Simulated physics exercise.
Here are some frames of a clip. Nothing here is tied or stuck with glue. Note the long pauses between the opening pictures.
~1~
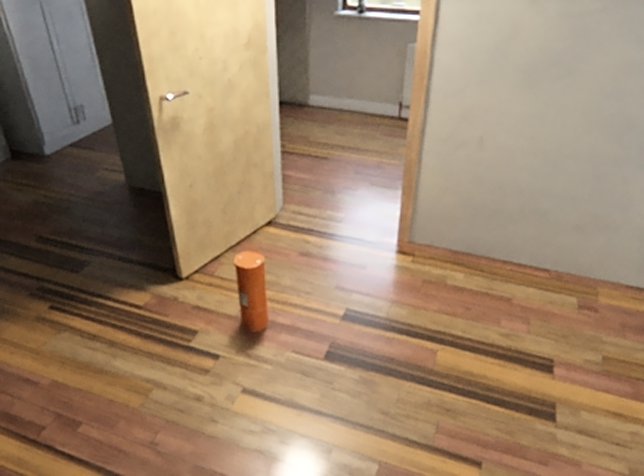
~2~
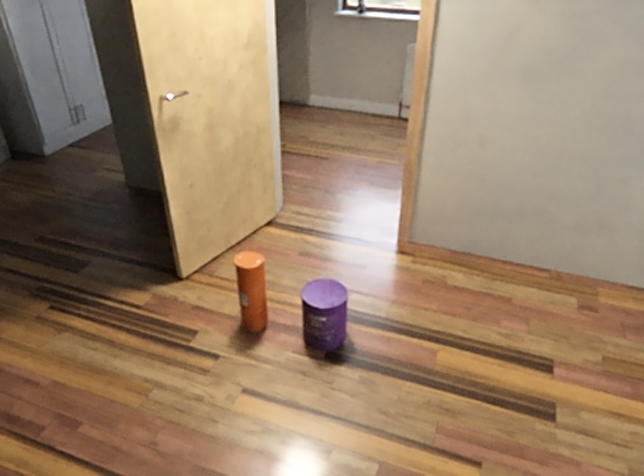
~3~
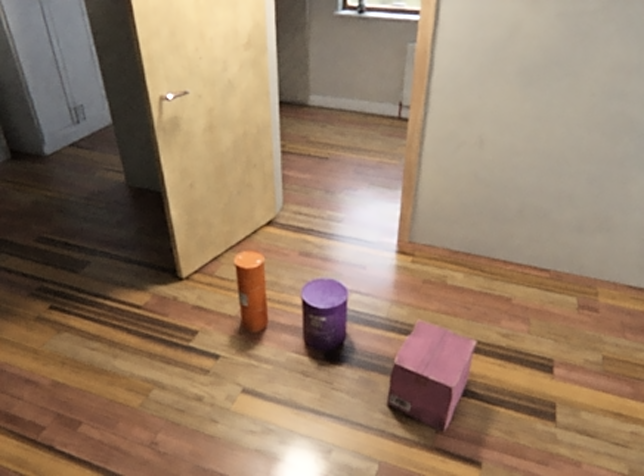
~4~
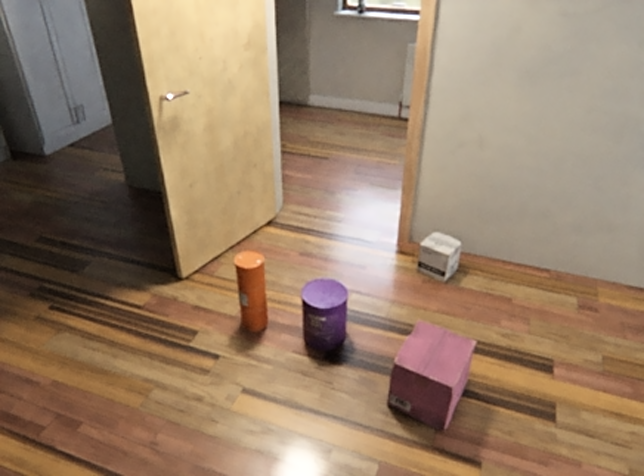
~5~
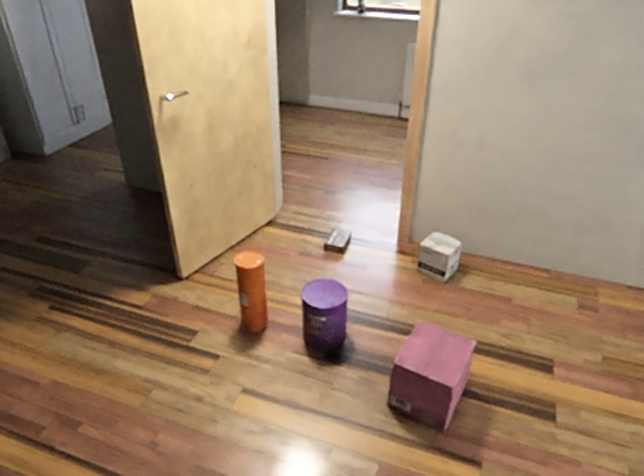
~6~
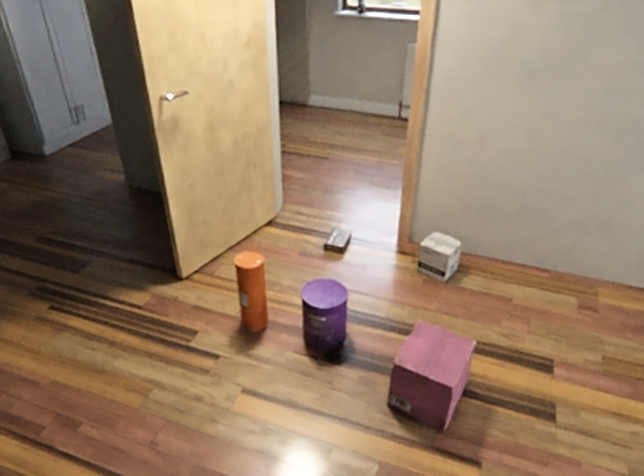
A wooden door stood wide open and still above a striped wood floor with an orange canister, and then a purple pail, a pink box, a white parcel and a small brown packet appeared one by one.
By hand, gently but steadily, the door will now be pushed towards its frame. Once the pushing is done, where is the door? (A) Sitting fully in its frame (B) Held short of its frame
Option A: Sitting fully in its frame.
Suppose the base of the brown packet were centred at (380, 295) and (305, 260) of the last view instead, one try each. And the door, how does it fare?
Well, on try one it completes its arc, and on try two it completes its arc.
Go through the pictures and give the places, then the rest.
The first picture shows door wide open and still.
The second picture shows door wide open and still.
The third picture shows door wide open and still; purple pail (325, 314); orange canister (252, 292).
The fourth picture shows door wide open and still; white parcel (439, 256); pink box (431, 374).
The fifth picture shows door wide open and still; purple pail (325, 314); orange canister (252, 292).
The sixth picture shows door wide open and still; brown packet (338, 241); white parcel (439, 256).
Then, 0.90 s later than the last frame, door 81° open.
Then, 1.90 s later than the last frame, door 39° open.
Then, 2.40 s later than the last frame, door 19° open; brown packet moved about its own width near (352, 234).
Then, 2.70 s later than the last frame, door 7° open; brown packet moved about its own width near (361, 227).
When it is over, door 0° open; moved from the start, brown packet; the other 4 as before. End places, in pixels of the last picture, brown packet near (365, 220).
